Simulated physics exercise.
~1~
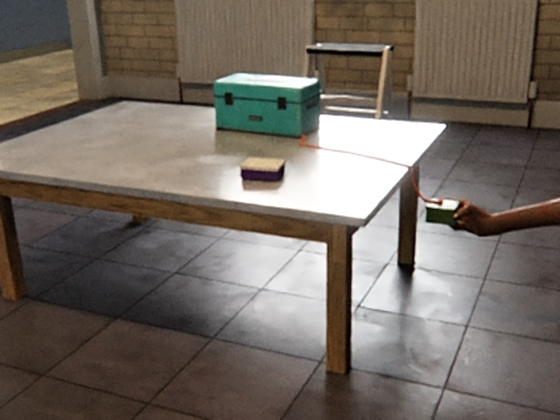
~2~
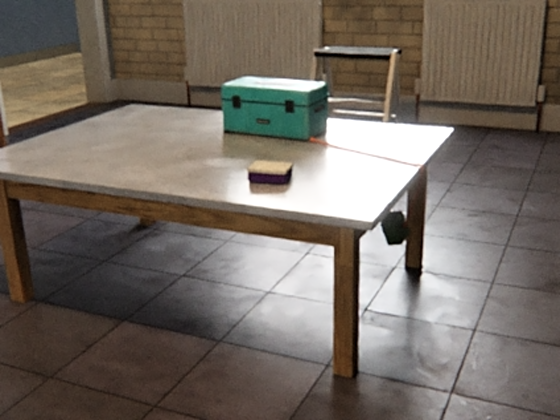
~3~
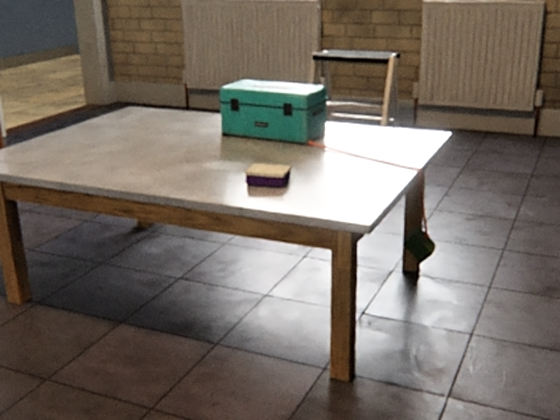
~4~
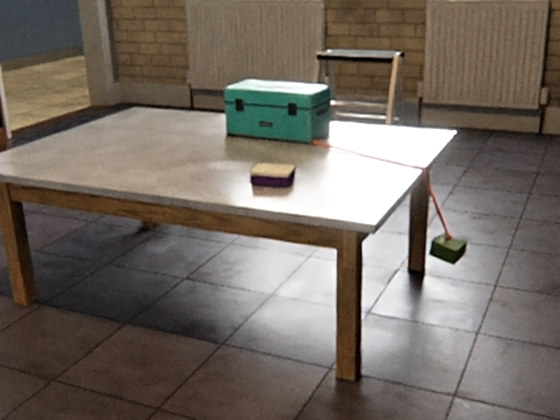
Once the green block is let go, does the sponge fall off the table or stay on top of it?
The sponge stays where it is on top of the table, while the green block ends up dangling from its string past the edge.
